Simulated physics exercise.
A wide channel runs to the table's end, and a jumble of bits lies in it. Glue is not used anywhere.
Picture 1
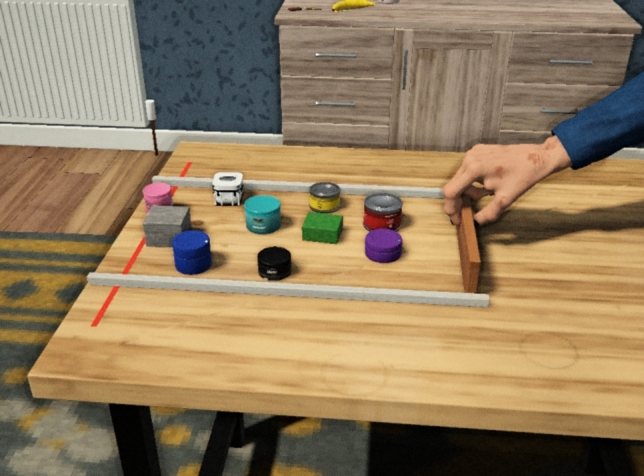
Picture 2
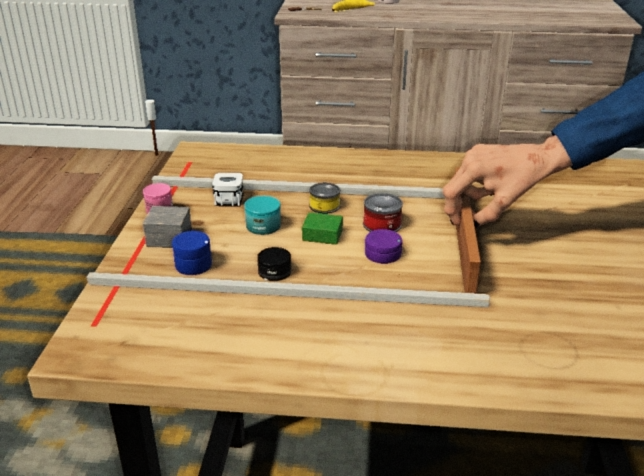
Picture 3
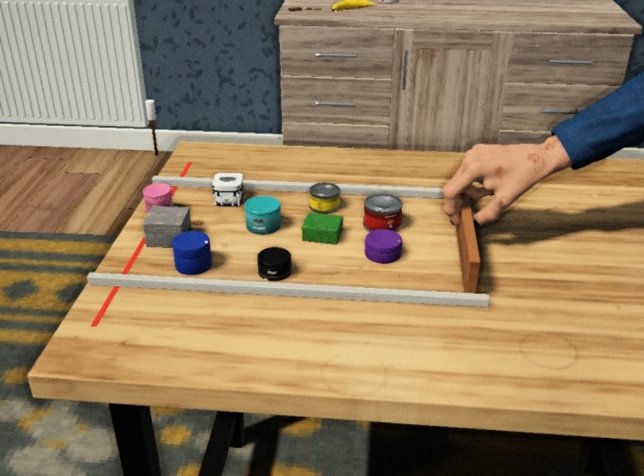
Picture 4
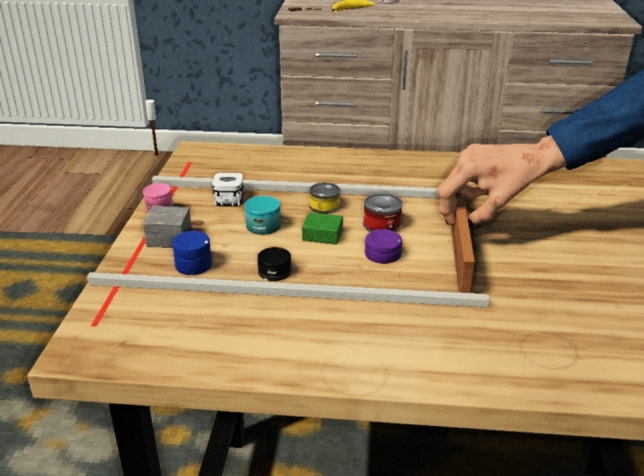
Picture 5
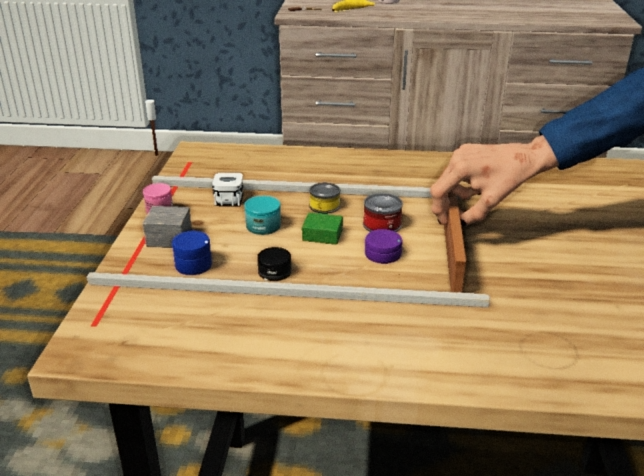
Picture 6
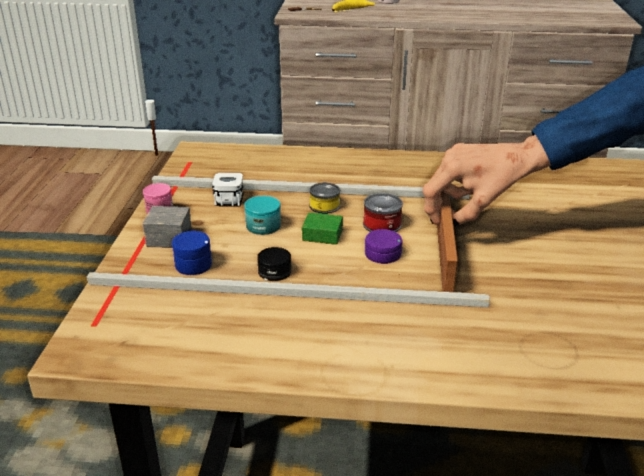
A hand slides an upright brown board slightly left toward the small tubs and blocks.
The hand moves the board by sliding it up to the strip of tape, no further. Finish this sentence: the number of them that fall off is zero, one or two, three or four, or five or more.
The number of them that fall off is five or more.
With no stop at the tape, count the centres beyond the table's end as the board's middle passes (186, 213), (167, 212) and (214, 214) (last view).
Per position: 1 / 5 / 0.
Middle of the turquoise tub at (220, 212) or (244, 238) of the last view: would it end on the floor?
First spot: Gone; second: Gone.
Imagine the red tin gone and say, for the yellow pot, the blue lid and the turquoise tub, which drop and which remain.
So: The yellow pot does not drop, the blue lid goes down, the turquoise tub goes down.
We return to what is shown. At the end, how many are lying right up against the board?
It's 5 of them.
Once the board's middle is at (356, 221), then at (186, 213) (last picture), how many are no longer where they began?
At the first place 3, at the second 10.
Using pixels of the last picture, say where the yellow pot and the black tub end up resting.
The yellow pot settles near (155, 187); as for the black tub, near (109, 263).
Soon after, none off yet; pink tub at rest near (159, 201); grey block at rest near (168, 227); blue lid at rest near (192, 253).
At rest, the number that fall off is five or more; fallen, turquoise tub, white case, blue lid, grey block and pink tub.
